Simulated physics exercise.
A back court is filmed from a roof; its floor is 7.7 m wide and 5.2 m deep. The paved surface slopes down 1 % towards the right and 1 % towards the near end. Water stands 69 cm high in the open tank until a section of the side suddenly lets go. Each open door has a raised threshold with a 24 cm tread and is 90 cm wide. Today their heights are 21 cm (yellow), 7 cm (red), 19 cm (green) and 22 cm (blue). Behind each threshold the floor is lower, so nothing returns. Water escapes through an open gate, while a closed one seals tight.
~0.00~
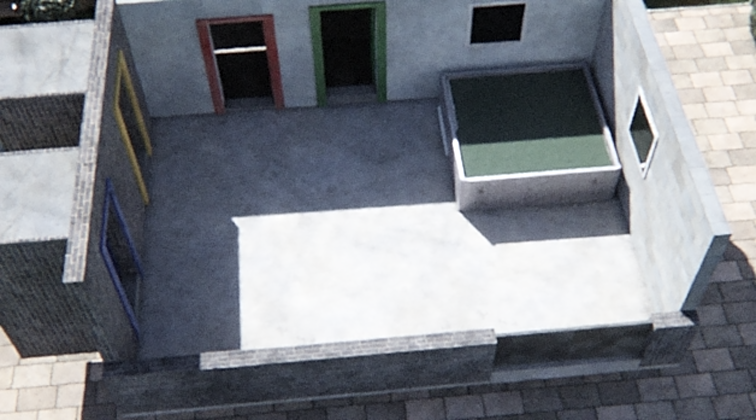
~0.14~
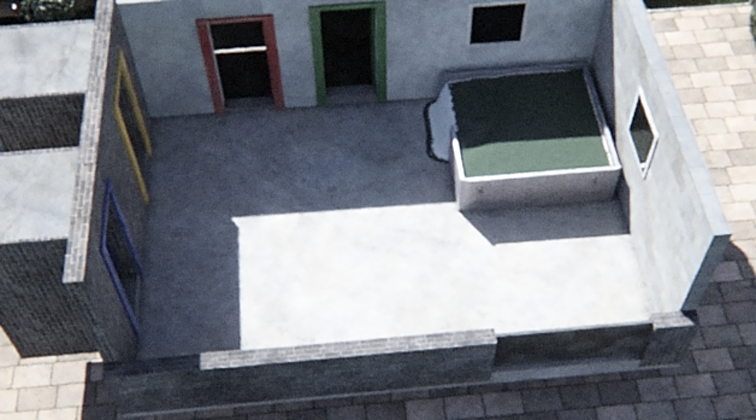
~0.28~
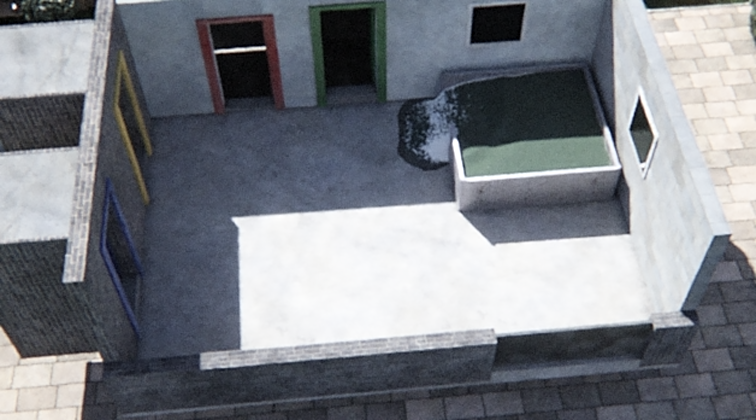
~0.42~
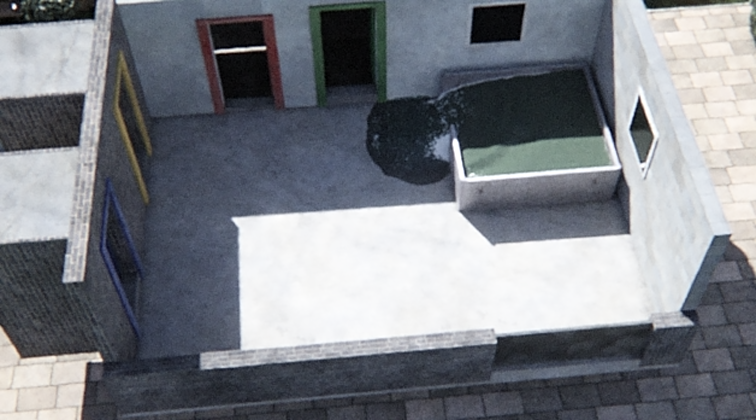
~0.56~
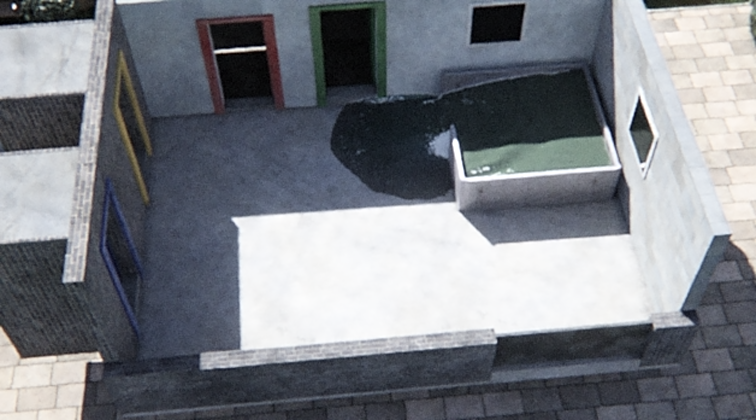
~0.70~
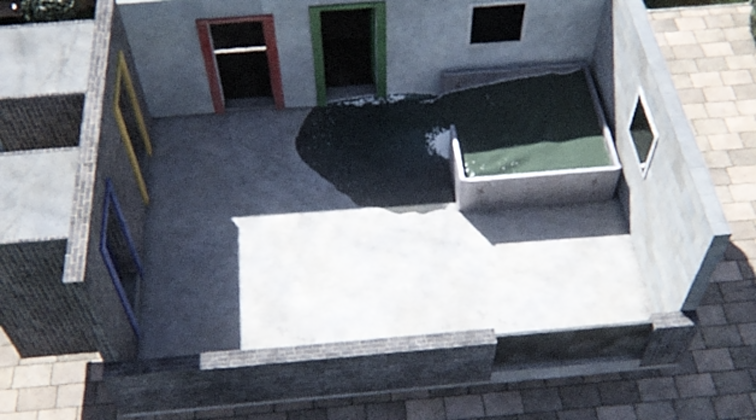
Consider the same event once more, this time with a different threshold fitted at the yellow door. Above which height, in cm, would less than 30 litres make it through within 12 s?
Above roughly 24 cm.
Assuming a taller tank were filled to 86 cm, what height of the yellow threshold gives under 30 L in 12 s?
Step height: Approx. 32 cm.
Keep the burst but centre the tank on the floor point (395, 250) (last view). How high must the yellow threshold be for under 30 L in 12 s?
Close to 22 cm would do it.
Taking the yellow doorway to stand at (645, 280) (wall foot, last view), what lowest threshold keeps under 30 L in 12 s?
15 cm.
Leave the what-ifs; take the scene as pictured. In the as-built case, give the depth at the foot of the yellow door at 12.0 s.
Some 3.5 cm.
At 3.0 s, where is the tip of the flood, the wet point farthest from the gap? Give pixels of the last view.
Roughly at (138, 343) in the last view.
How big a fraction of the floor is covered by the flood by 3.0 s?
About 50 per cent.
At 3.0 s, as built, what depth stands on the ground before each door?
Centimetres: Yellow = 32, red = 9, green = 17, blue = 14.
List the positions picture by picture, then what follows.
The first frame shows still water, 69 cm deep, in the open tank at (526, 122); the yellow door at (134, 137) is dry.
In the second frame, water pours out at (448, 120) and has run 0.3 m, to (431, 154); about 9 cm deep outside, 69 cm at the back.
In the third frame, the front is at (402, 150), 0.8 m from the gap at (448, 122); 1.0 m2 of floor is wet, 69 cm left at the back.
In the fourth frame, the front is at (374, 155), 1.3 m from the gap at (448, 123); 2.0 m2 of floor is wet, 69 cm left at the back.
In the fifth frame, water pours out at (448, 123) and has run 1.9 m, to (338, 152); about 8 cm deep outside, 69 cm at the back.
In the sixth frame, water pours out at (448, 123) and has run 2.5 m, to (303, 149); about 6 cm deep outside, 68 cm at the back; the yellow door at (134, 137), 5.1 m from the gap, is still 2.6 m from the nearest water.
After 1.4 s water covers 30 % of the floor, deepest (37 cm) near (434, 127); it has not reached the yellow door.
After 3.0 s water covers 50 % of the floor, deepest (32 cm) near (148, 189); 32 cm at the yellow door, 28 litres in over its 21 cm threshold.
After 12.0 s water covers 95 % of the floor, deepest (22 cm) near (644, 344); 4 cm at the yellow door, 58 litres in over its 21 cm threshold.
At the yellow door as built, the water arrived by 1.7 s and peaked near 33 cm at 2.6 s.
With a threshold of 21.5 cm, 53 litres would have come in within the 12 s; with 29.5 cm, 5 litres. So under 30 litres takes about 24 cm.
